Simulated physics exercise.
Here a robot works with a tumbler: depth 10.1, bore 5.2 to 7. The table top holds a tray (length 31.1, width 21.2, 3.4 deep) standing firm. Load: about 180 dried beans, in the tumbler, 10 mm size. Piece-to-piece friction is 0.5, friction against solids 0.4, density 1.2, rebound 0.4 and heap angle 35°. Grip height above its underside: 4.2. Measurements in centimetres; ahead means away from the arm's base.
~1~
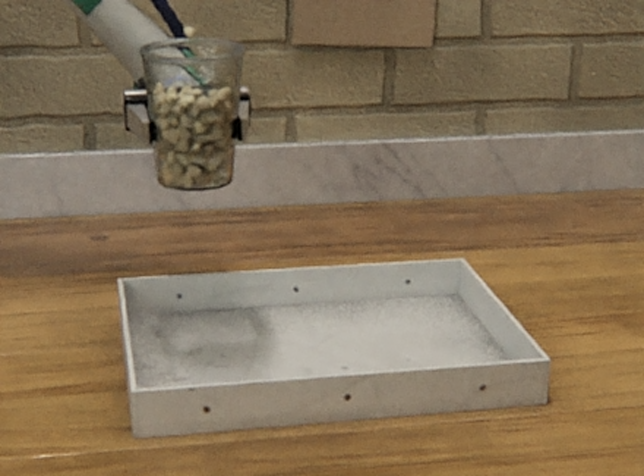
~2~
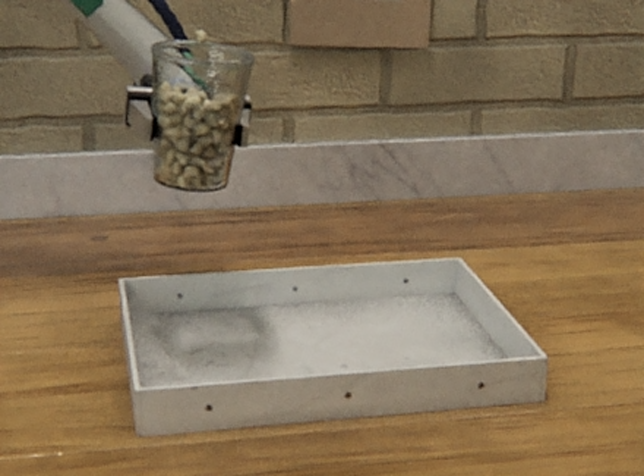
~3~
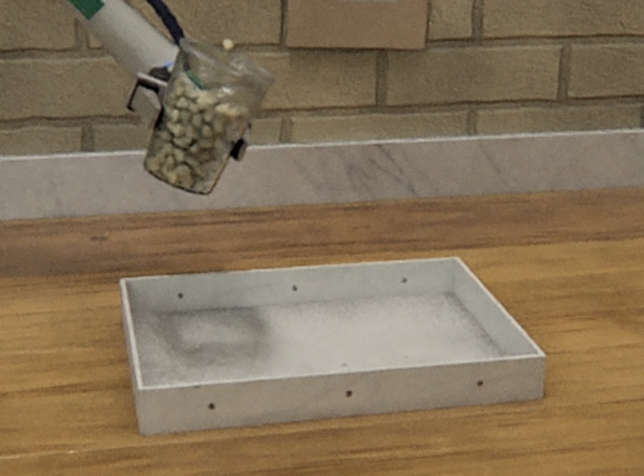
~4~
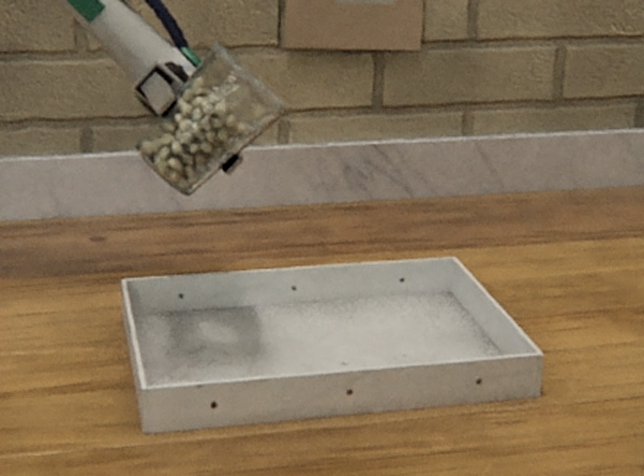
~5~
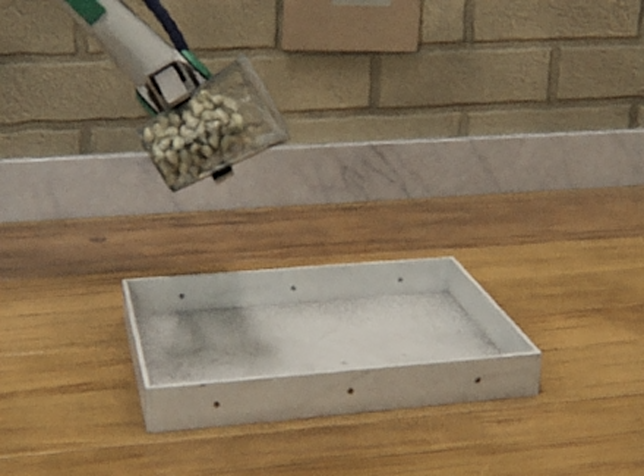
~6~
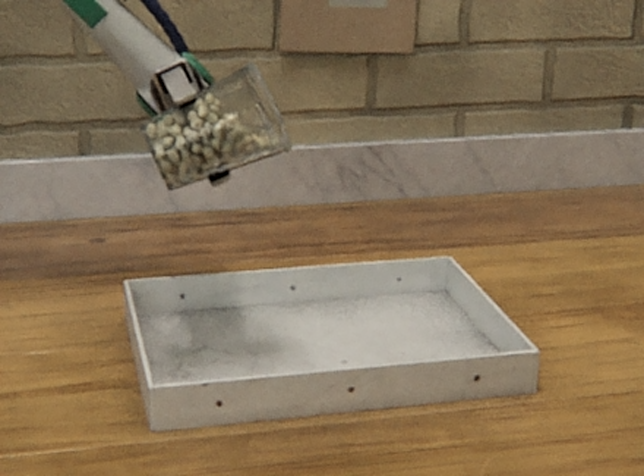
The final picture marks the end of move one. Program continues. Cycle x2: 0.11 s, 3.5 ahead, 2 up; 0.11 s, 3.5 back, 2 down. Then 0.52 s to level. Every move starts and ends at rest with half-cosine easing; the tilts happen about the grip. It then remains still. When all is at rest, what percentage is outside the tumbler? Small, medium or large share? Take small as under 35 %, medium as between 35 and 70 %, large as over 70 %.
A medium share.
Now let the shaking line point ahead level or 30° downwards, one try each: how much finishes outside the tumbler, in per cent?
I'd say close to 30 percent for the first and close to 10 percent for the second.
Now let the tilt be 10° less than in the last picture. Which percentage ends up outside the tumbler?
I'd put it at around 30 per cent.
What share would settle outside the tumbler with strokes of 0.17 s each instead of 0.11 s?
I'd expect close to 5 per cent then.
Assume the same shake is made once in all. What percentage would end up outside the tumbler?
Approx. 35 per cent.
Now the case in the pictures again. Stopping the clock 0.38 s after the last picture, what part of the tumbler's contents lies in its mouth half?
Near 75 %.
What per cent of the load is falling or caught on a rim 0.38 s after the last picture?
Logged share: Close to 1 per cent.
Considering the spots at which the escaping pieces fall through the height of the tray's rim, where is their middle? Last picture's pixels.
Near (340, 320).
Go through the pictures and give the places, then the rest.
The first frame shows the tumbler middle at (194, 117), level; upper third of the load around (193, 102), from x 160 to 230, top at y 35; 185 in the tumbler.
The second frame shows the tumbler middle at (197, 119), tilted 6° forward; upper third of the load around (196, 105), from x 165 to 235, top at y 35.
The third frame shows the tumbler middle at (201, 122), tilted 23° forward; upper third of the load around (198, 108), from x 155 to 245, top at y 45.
The fourth frame shows the tumbler middle at (206, 126), tilted 44° forward; upper third of the load around (203, 111), from x 150 to 260, top at y 80.
The fifth frame shows the tumbler middle at (210, 130), tilted 62° forward; upper third of the load around (205, 119), from x 150 to 260, top at y 100.
The sixth frame shows the tumbler middle at (212, 133), tilted 68° forward; upper third of the load around (200, 124), from x 150 to 275, top at y 100; 185 in the tumbler.
Then, 0.38 s on, tilted 68° forward, highest piece 23 above the table; 129 in the tumbler, 54 in the tray, 2 in flight or on a rim.
Then, 0.77 s on, tilted 20° forward, highest piece 24 above the table; 99 in the tumbler, 85 in the tray, 1 in flight or on a rim.
Then, 1.16 s on, level, highest piece 22 above the table; 99 in the tumbler, 86 in the tray.
Then, 2.21 s on, level, highest piece 22 above the table; 99 in the tumbler, 86 in the tray.
In the end, 99 in the tumbler, 86 in the tray. That is 46 % outside the tumbler.
